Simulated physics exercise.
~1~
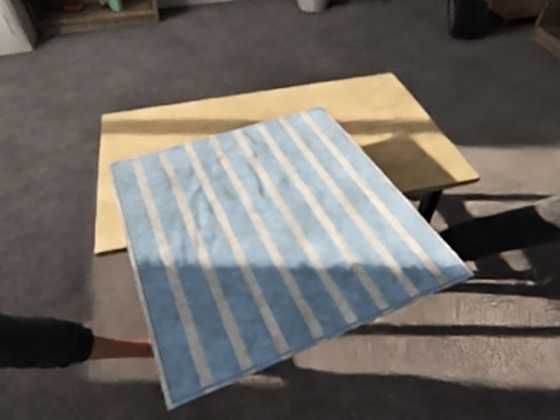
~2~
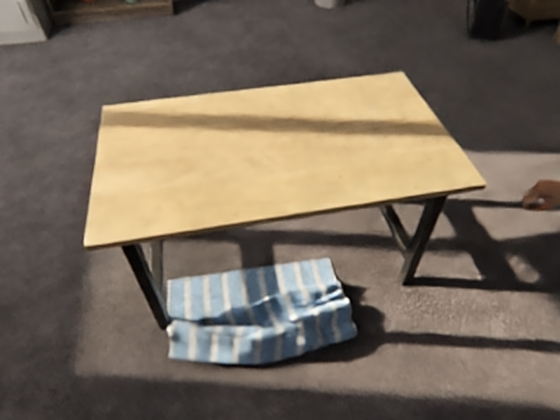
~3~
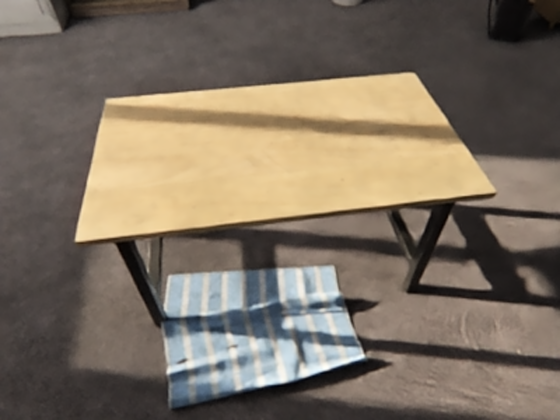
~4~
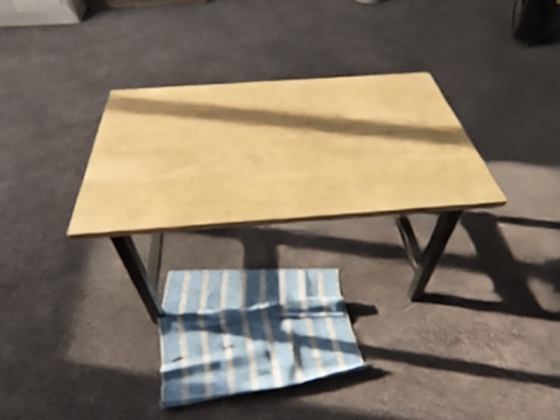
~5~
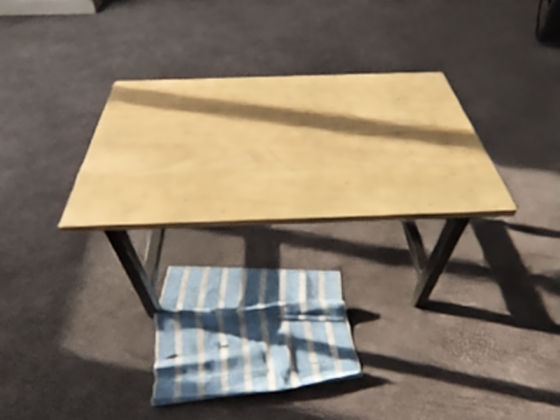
In a grey-carpeted room, two hands held a blue and white striped scarf spread over the front edge of a light wooden desk and let it go; it slid off and ended up lying on the floor in front.
